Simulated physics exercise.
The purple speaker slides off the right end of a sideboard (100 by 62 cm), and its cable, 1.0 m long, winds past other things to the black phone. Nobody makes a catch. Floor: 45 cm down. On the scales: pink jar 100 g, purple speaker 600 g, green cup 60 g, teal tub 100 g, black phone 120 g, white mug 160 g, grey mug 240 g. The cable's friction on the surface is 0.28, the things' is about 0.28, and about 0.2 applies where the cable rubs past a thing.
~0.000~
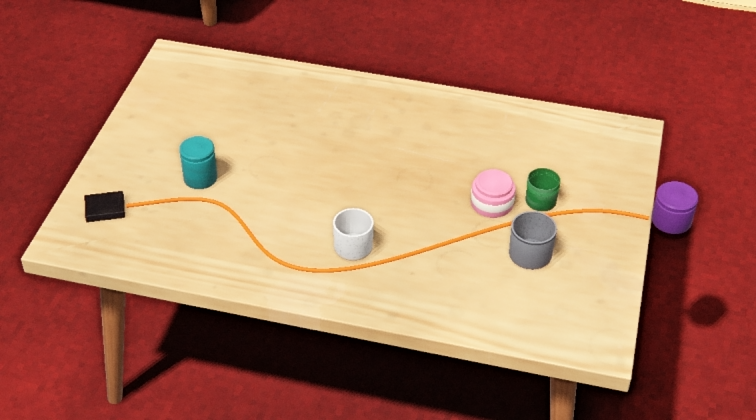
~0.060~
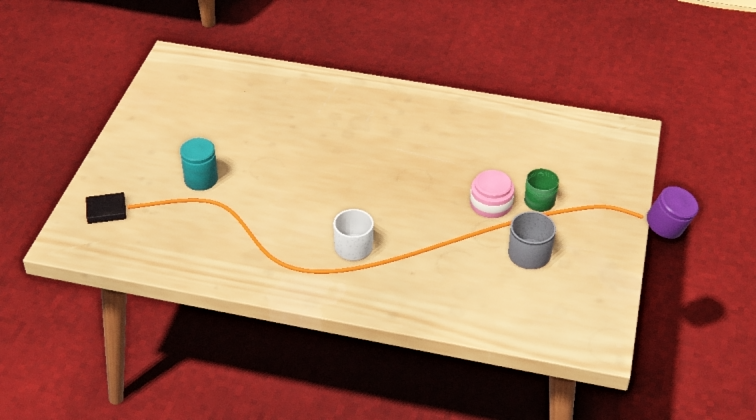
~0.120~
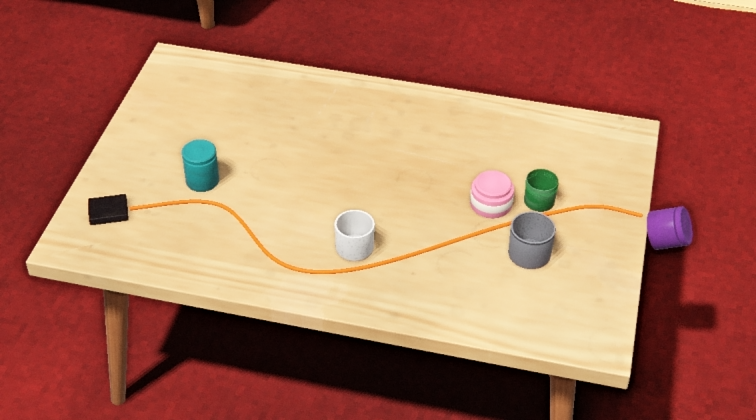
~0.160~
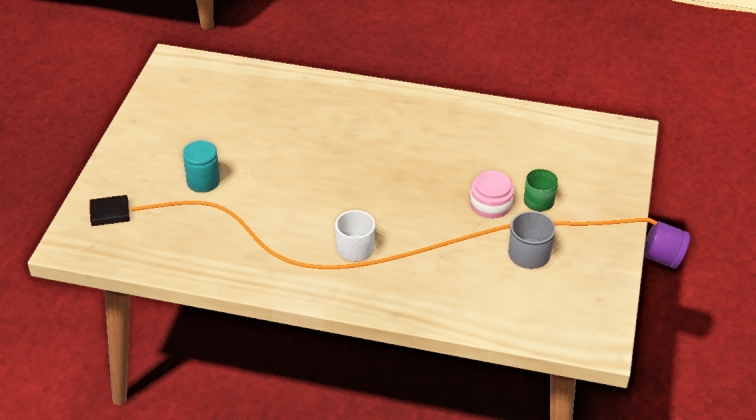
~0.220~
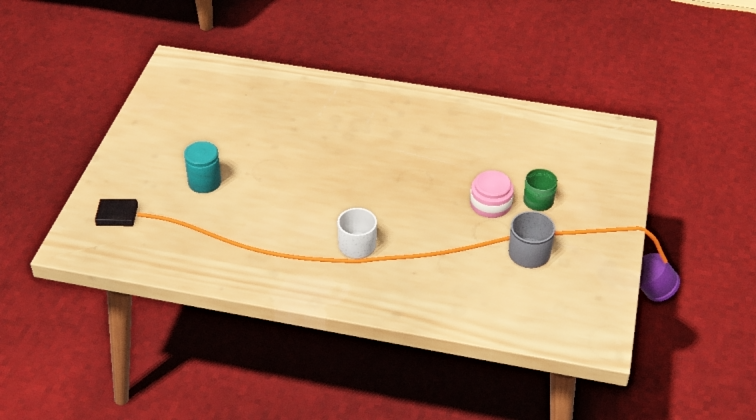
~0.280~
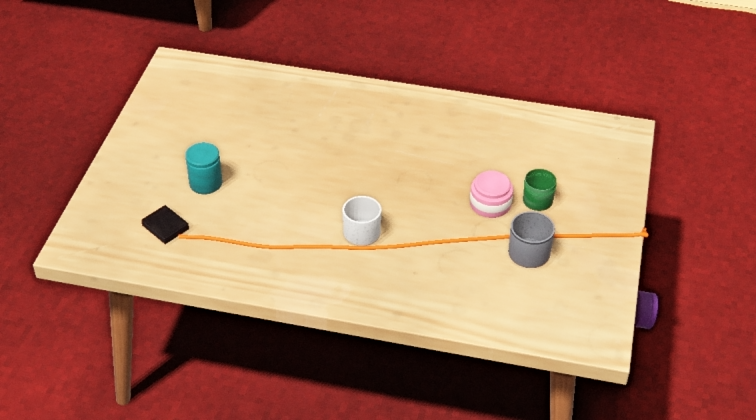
Wooden table with cups and jars, a purple cylinder dropping off the right end, its orange cable straightening and dragging a black phone rightward.
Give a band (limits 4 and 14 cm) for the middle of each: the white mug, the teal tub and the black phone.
Outcome: White mug: Mid range; teal tub: Lower range; black phone: Upper range.
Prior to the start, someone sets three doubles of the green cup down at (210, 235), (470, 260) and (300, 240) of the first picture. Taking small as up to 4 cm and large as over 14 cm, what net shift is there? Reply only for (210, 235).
There it moves a moderate amount.
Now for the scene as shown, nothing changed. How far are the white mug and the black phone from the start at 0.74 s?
Shifts - white mug 10 cm, black phone 80 cm.
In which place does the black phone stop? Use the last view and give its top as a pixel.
Rest point, last frame: Approx. (589, 272).
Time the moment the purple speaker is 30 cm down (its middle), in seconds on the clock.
That comes at 0.34 seconds.
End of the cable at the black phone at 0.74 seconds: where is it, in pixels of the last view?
Close to (540, 282) in the last picture.
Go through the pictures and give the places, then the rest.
The first picture shows shows, white mug (353, 222); teal tub (197, 147); black phone (104, 203); cable runs through (593, 211) (487, 230) (265, 251) (192, 199).
The second picture shows shows, purple speaker (675, 200); cable runs through (589, 207) (193, 200).
The third picture shows shows, purple speaker (670, 228); cable runs through (588, 207) (195, 202).
The fourth picture shows shows, purple speaker (666, 245); cable runs through (604, 223) (381, 261) (196, 203).
The fifth picture shows shows, white mug (357, 222); black phone (116, 209); purple speaker (656, 277); cable runs through (647, 232) (419, 256) (198, 229).
The sixth picture shows shows, white mug (362, 209); teal tub (202, 153); black phone (165, 221); cable runs through (584, 236) (464, 240) (242, 243).
After 0.5 s, the cable's tail end at (426, 263); black phone 53 cm off its start, white mug 11 cm off its start, purple speaker over the edge.
After 0.7 s, the cable's tail end at (540, 282); black phone 78 cm off its start, white mug 11 cm off its start, purple speaker over the edge.
After 1.0 s, the cable's tail end at (567, 280); black phone 83 cm off its start at (589, 272), white mug 11 cm off its start at (372, 182), purple speaker over the edge.
After 1.2 s, the cable's tail end at (567, 280); black phone 83 cm off its start, white mug 11 cm off its start, purple speaker over the edge.
After 2.4 s, the cable's tail end at (567, 280); black phone 83 cm off its start at (589, 272), white mug 11 cm off its start at (372, 182), teal tub 0 cm off its start at (202, 153), purple speaker over the edge.
